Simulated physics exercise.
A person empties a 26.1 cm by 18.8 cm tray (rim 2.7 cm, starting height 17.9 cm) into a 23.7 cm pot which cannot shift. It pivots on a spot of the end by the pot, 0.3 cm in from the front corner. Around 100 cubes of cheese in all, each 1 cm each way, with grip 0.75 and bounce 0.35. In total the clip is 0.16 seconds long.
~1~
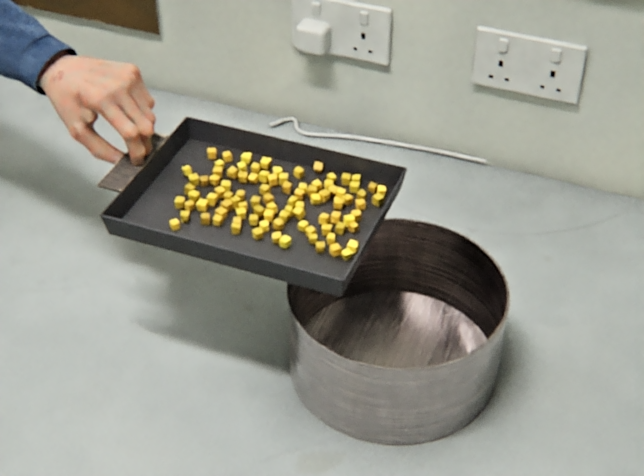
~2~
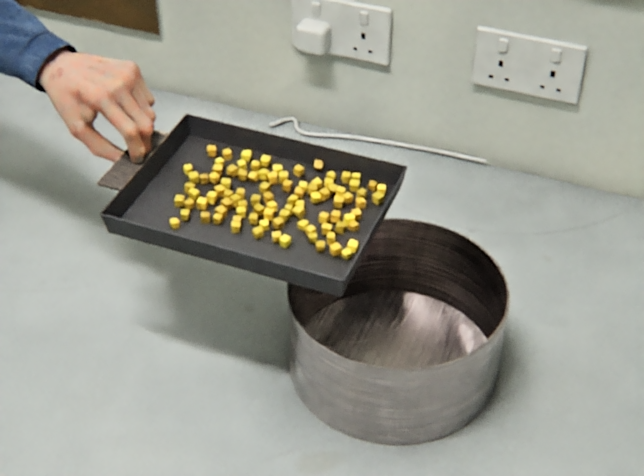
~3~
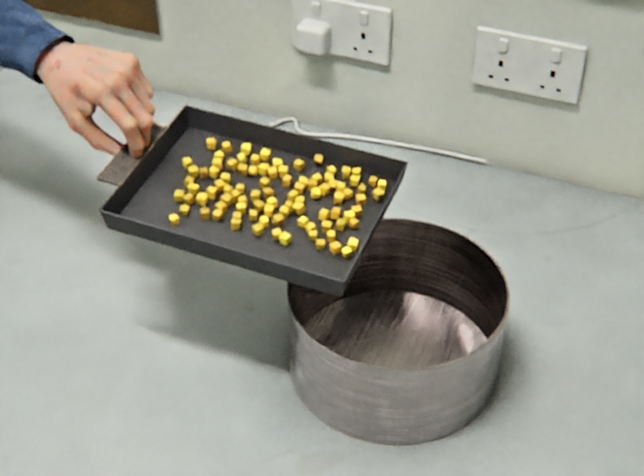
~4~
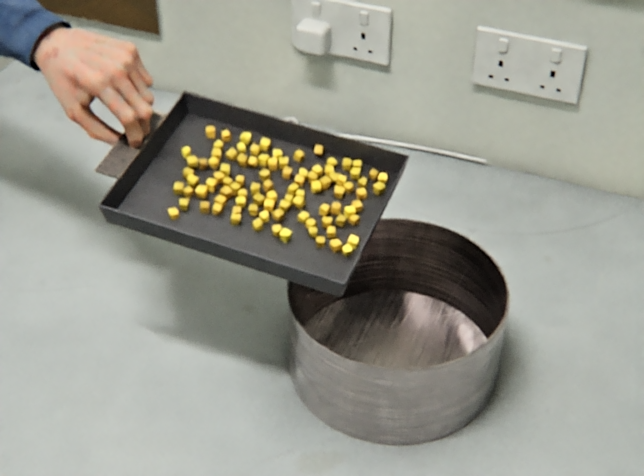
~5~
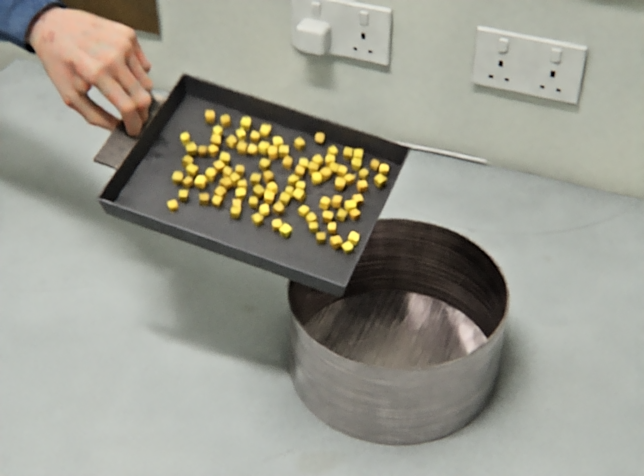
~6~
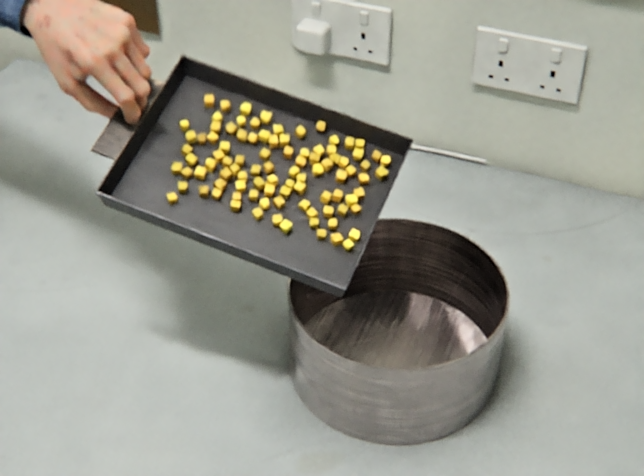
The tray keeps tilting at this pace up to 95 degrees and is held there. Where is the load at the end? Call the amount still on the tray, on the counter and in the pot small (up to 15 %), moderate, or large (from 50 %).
At the end, left on the tray: Small, counter: Large, pot: Small.
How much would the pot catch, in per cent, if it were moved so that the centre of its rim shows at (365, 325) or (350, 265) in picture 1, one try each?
55 % and 0 %.
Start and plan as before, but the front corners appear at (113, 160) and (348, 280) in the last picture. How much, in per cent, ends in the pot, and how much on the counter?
Per cent by place - pot 95, counter 5.
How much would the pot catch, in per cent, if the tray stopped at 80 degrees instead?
0 %.
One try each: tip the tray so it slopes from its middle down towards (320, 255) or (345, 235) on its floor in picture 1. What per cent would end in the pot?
30 and 95 %.
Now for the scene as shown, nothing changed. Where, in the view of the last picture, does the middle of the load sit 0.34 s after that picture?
At that moment the load's centre is around (310, 261).
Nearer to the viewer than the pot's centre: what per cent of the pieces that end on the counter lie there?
100 %.
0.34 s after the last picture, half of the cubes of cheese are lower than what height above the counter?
The halfway mark is near 24 cm.
Then, 0.21 s after the last picture, tilt 59 degrees; the tray holds 100 %, the pot 0 %.
Then, 0.34 s after the last picture, tilt 84 degrees; the tray holds 100 %, the pot 0 %.
Then, 0.61 s after the last picture, tilt 95 degrees; the tray holds 5 %, the pot 0 %.
In the end, tray 0 %, counter 100 %, pot 0 %.
